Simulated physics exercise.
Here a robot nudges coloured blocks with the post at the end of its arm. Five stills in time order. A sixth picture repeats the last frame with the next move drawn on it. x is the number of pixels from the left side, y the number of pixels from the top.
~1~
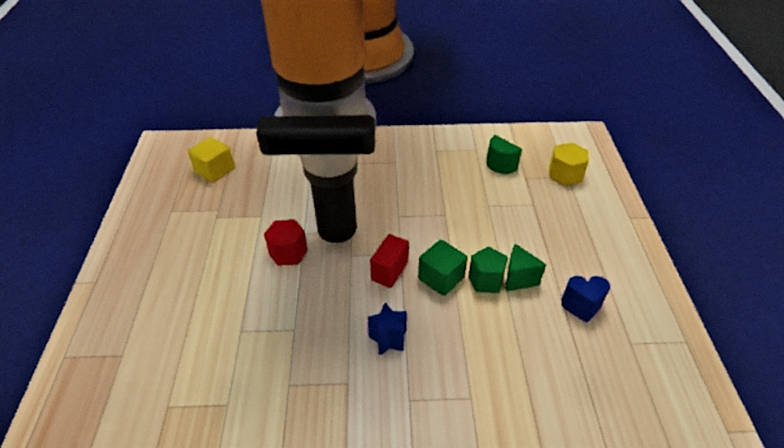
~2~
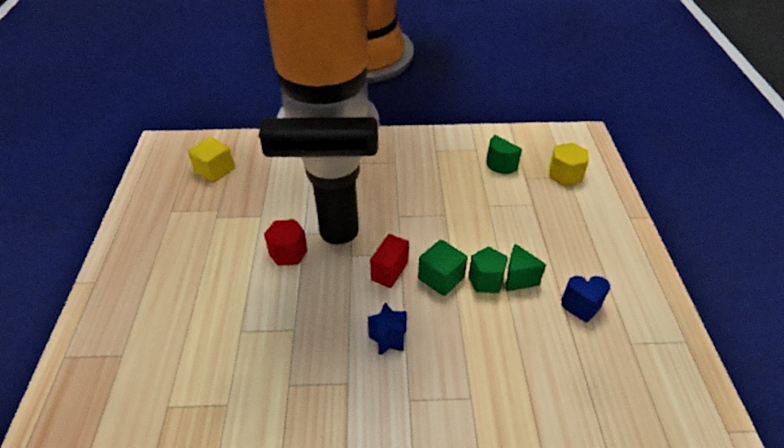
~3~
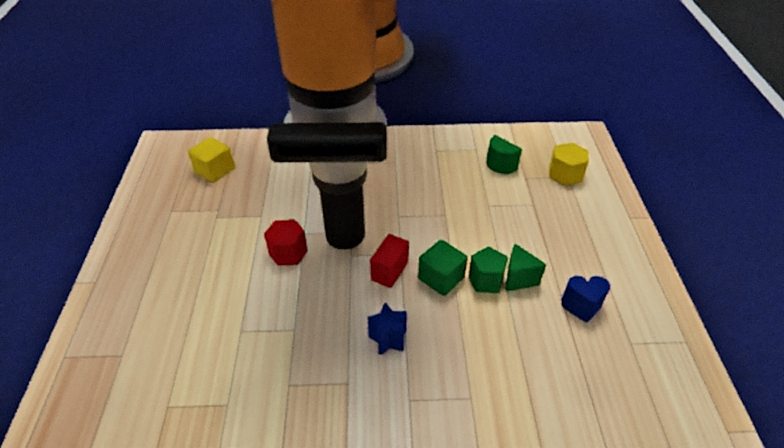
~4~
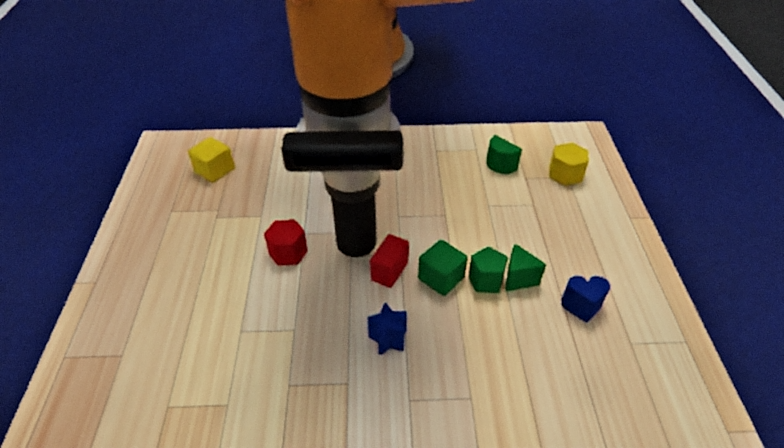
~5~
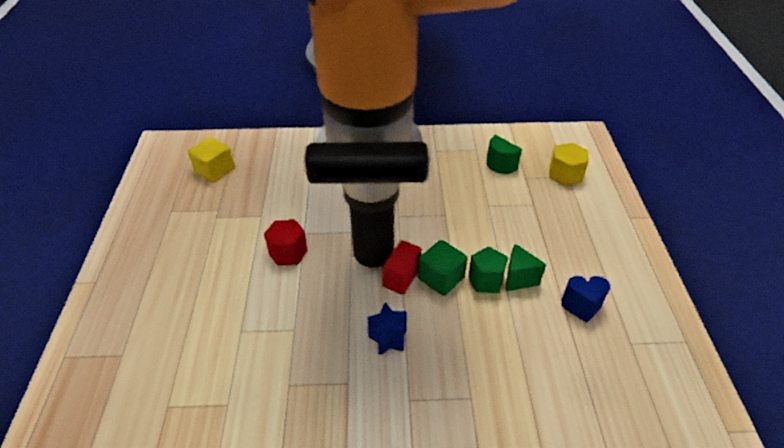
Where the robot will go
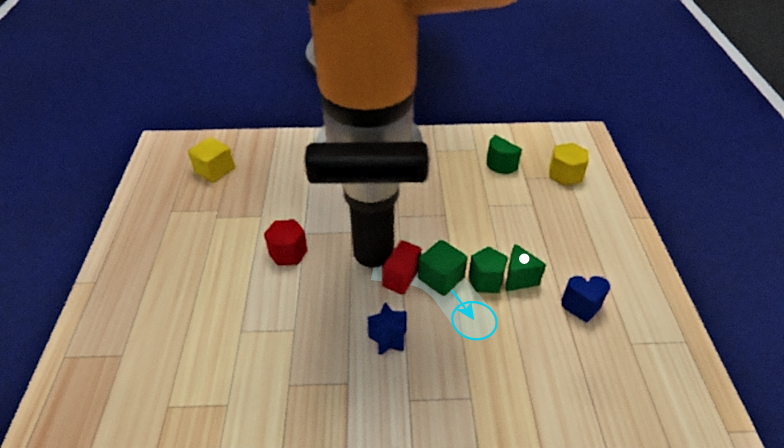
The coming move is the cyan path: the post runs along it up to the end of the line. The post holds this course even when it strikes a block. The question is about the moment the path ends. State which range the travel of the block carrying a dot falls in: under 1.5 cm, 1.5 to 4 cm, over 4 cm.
Movement: 1.5 to 4 cm.
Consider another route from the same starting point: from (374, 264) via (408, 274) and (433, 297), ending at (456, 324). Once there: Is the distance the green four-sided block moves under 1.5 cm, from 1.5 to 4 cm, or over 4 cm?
It's set to move over 4 cm.
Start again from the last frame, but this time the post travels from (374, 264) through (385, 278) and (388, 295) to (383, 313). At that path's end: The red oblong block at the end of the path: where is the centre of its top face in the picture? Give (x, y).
It will end up at (424, 281).
The drawn path runs from (374, 264) via (415, 269) and (450, 288), ending at (474, 320); the dot is on the green triangle.
The first path, step by step. One third of the way, post (416, 257); red oblong block (432, 273), turned 40° clockwise; green four-sided block (473, 269), turned 60° anticlockwise; green pentagonal block (505, 258); green triangle (536, 259).
Two thirds of the way, post (452, 277); red oblong block (446, 297), turned 90° clockwise; green four-sided block (498, 281), turned 80° anticlockwise; green pentagonal block (517, 259), turned 25° anticlockwise; green triangle (545, 257), turned 15° anticlockwise.
At the end, post (476, 309); red oblong block (451, 319), turned 120° clockwise; green four-sided block (519, 294), turned 140° anticlockwise; green pentagonal block (518, 260), turned 30° anticlockwise; green triangle (547, 257), turned 20° anticlockwise.
